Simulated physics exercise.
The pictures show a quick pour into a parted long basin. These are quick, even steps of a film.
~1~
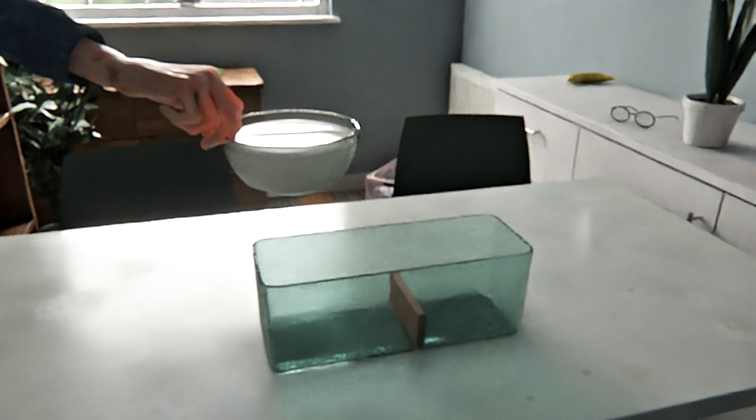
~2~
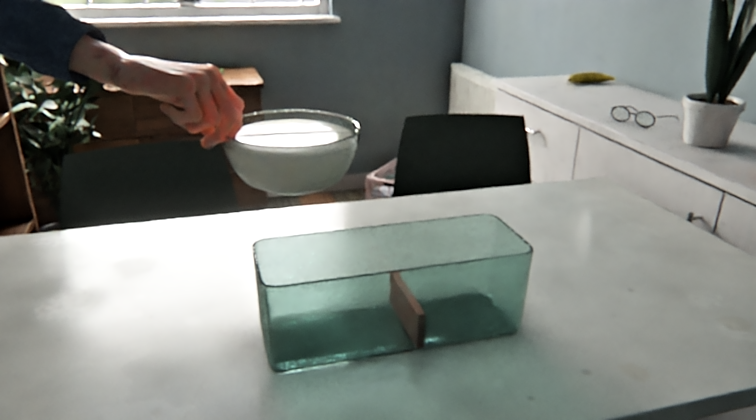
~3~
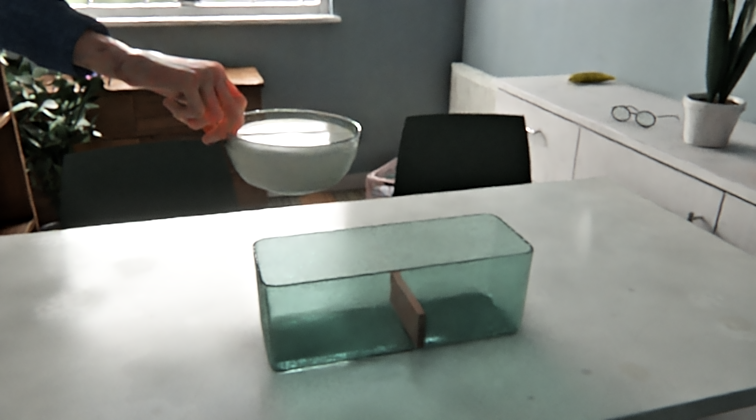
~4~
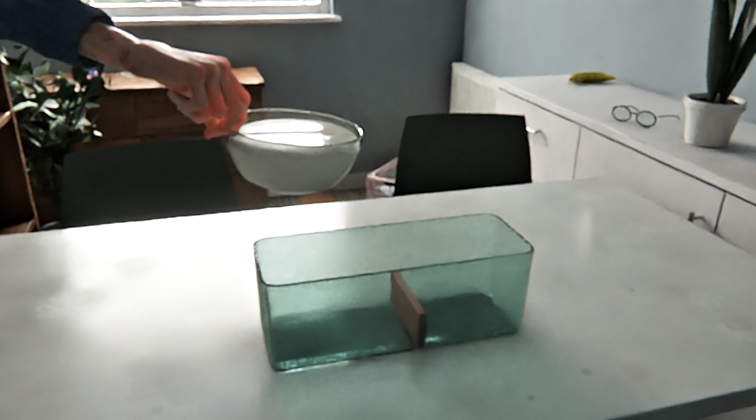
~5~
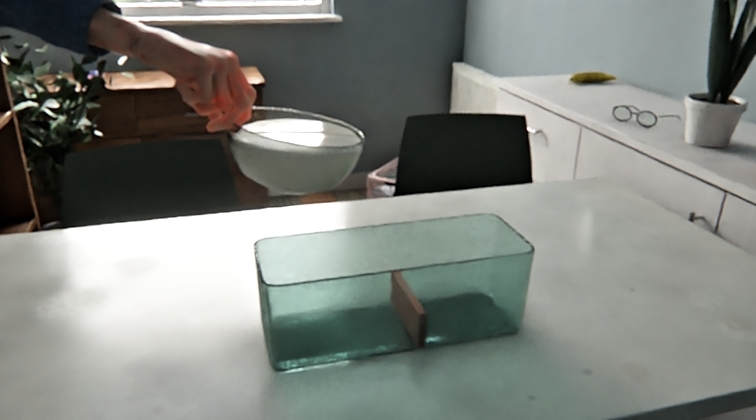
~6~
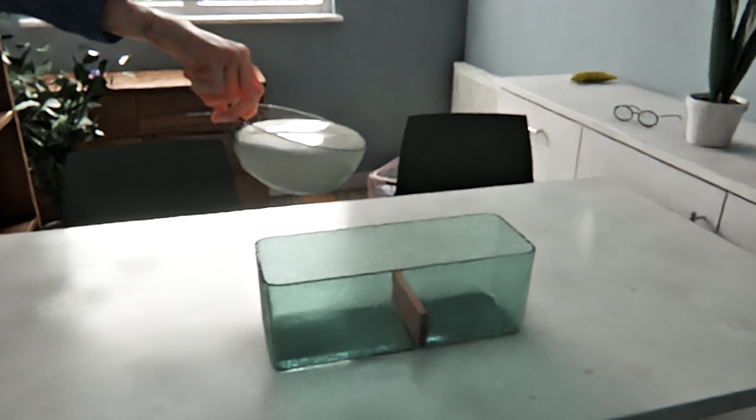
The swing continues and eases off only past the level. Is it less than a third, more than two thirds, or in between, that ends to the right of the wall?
The share right of the wall is between a third and two thirds.
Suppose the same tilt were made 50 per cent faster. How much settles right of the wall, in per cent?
It comes to 35 per cent or so.
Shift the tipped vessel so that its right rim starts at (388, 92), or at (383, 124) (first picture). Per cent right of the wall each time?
Roughly 75 per cent, and 70 per cent.
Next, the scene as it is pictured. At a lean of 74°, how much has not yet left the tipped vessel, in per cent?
Roughly 30 in a hundred.
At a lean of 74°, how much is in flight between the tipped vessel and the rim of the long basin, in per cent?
About 40 per cent.
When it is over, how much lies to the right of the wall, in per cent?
Some 45 per cent.
A moment on, the tilt is 74° and 31 per cent is still to pour, 7 is left of the wall and 22 right of it.
Next, the tilt is 104° and 1 per cent is still to pour, 47 is left of the wall and 46 right of it.
Then the tilt is 107° and 0 per cent is still to pour, 50 is left of the wall and 46 right of it.
Later the tilt is 107° and 0 per cent is still to pour, 50 is left of the wall and 46 right of it.
In the end 50 per cent lies left of the wall, 46 right of it and 4 outside.
